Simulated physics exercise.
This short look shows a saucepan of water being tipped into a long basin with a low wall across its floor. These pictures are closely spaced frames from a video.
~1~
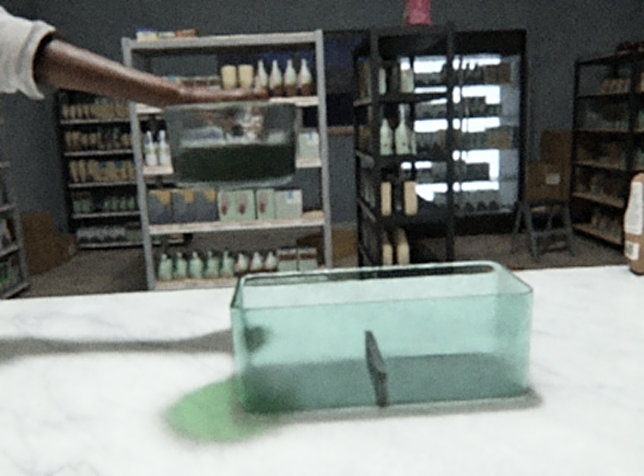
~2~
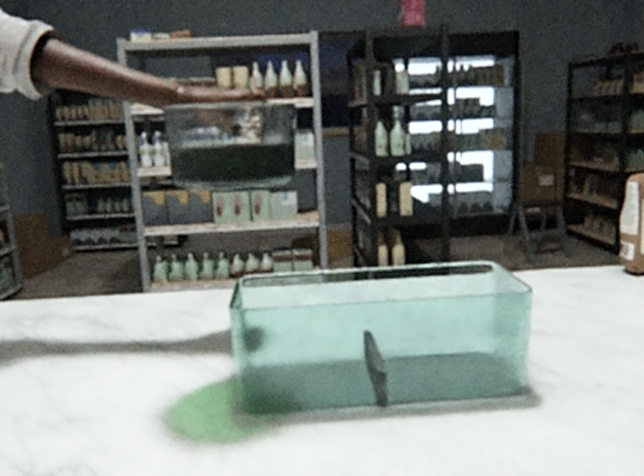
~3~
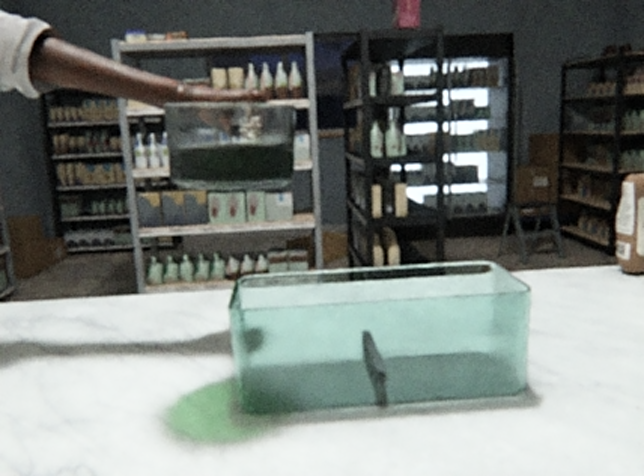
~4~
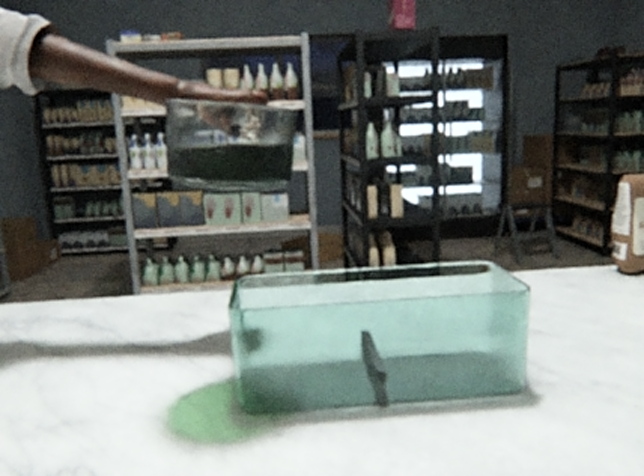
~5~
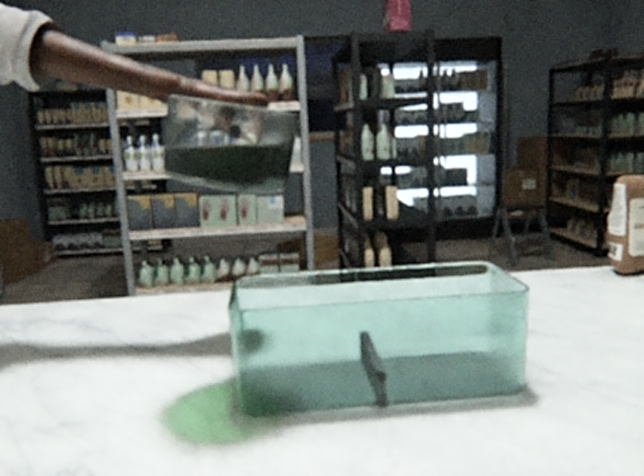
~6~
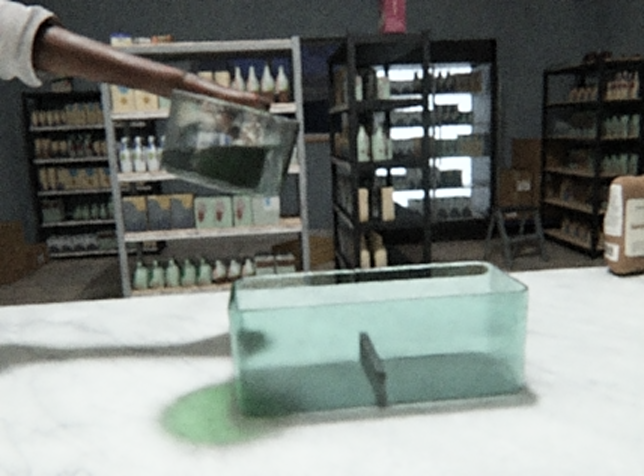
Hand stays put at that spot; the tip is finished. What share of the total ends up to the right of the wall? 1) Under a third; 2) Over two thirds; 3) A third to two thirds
Under a third.
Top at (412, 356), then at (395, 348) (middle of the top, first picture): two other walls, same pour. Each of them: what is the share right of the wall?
Note - case one near 20 %, case two near 5 %.
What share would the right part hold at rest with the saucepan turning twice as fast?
Something like 10 in a hundred.
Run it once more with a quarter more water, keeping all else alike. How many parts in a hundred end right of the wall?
Result: Around 35 per cent.
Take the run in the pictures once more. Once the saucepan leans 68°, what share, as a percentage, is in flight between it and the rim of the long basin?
Roughly 20 percent.
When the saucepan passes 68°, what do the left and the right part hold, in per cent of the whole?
On the left 0 %, on the right 0 %.
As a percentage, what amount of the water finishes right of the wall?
Share: Roughly 20 %.
A moment on, the tilt is 68° and 76 per cent is still to pour, 2 is left of the wall and 0 right of it.
Next, the tilt is 99° and 19 per cent is still to pour, 45 is left of the wall and 17 right of it.
Then the tilt is 107° and 1 per cent is still to pour, 77 is left of the wall and 19 right of it.
Later the tilt is 107° and 0 per cent is still to pour, 79 is left of the wall and 19 right of it.
At rest 79 per cent lies left of the wall, 19 right of it and 1 outside.
